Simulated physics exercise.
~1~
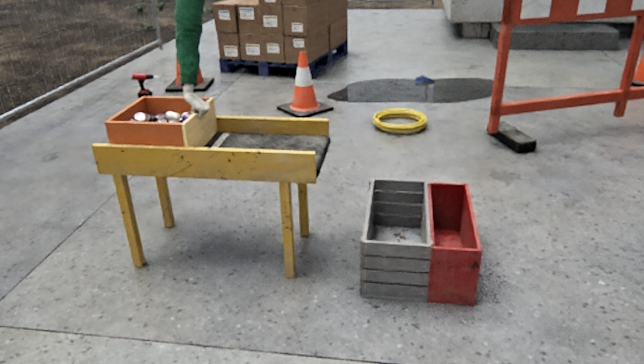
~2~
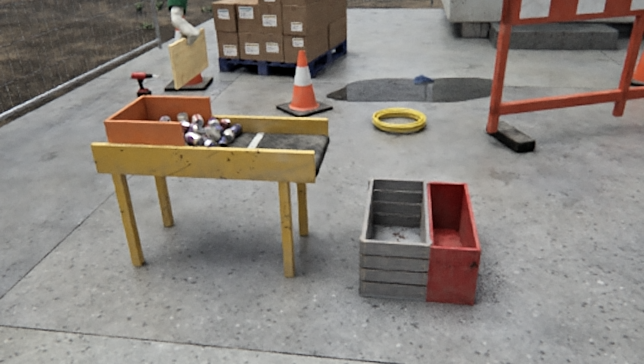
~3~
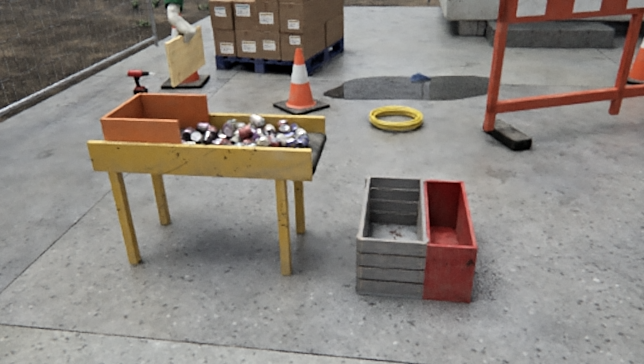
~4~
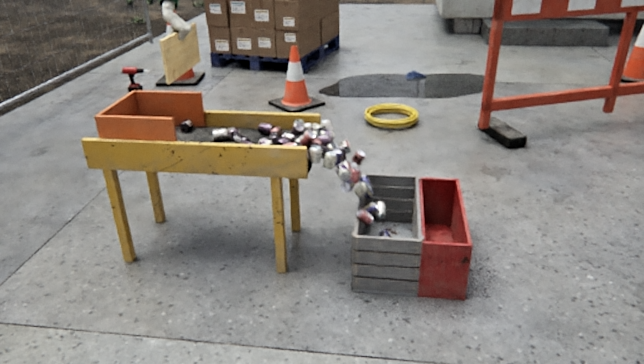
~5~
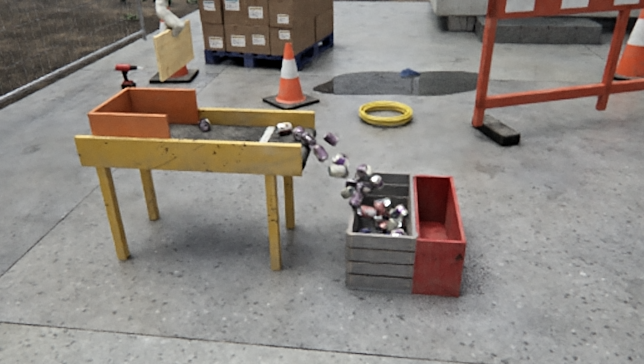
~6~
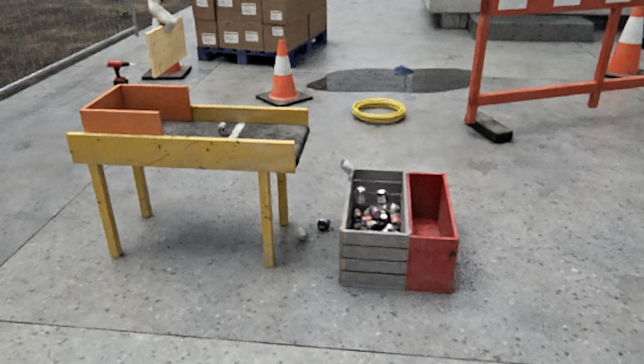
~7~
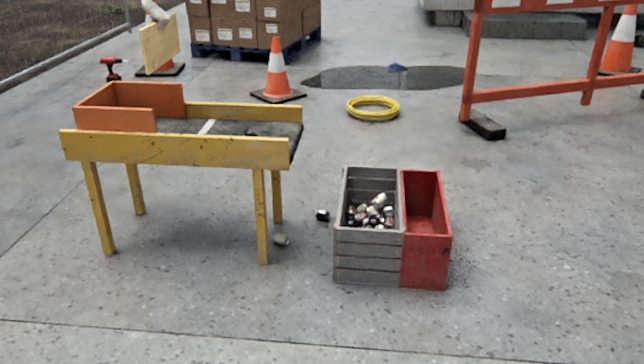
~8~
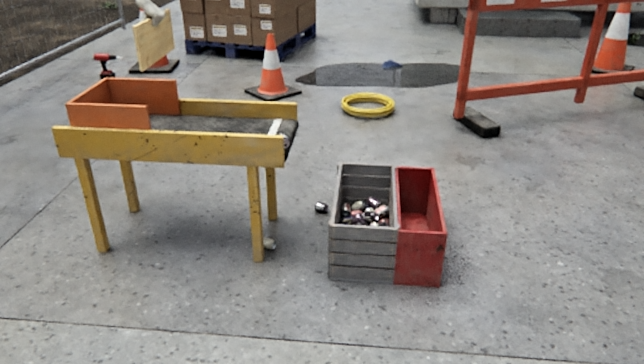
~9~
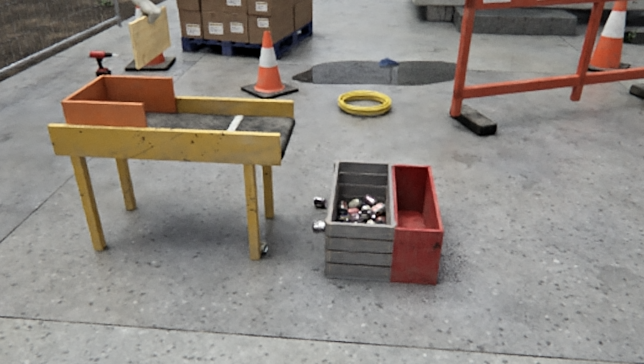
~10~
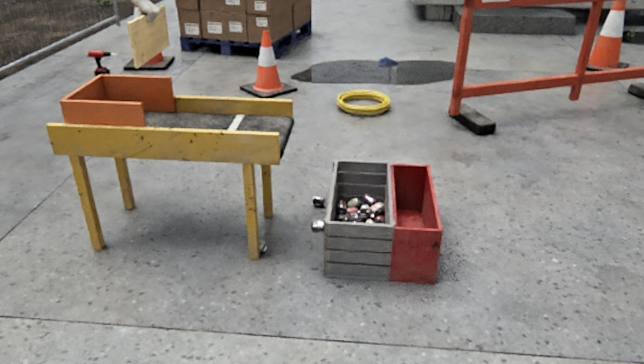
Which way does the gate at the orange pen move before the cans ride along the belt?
The gate moves up, lifted clear of the pen by the gloved hand.
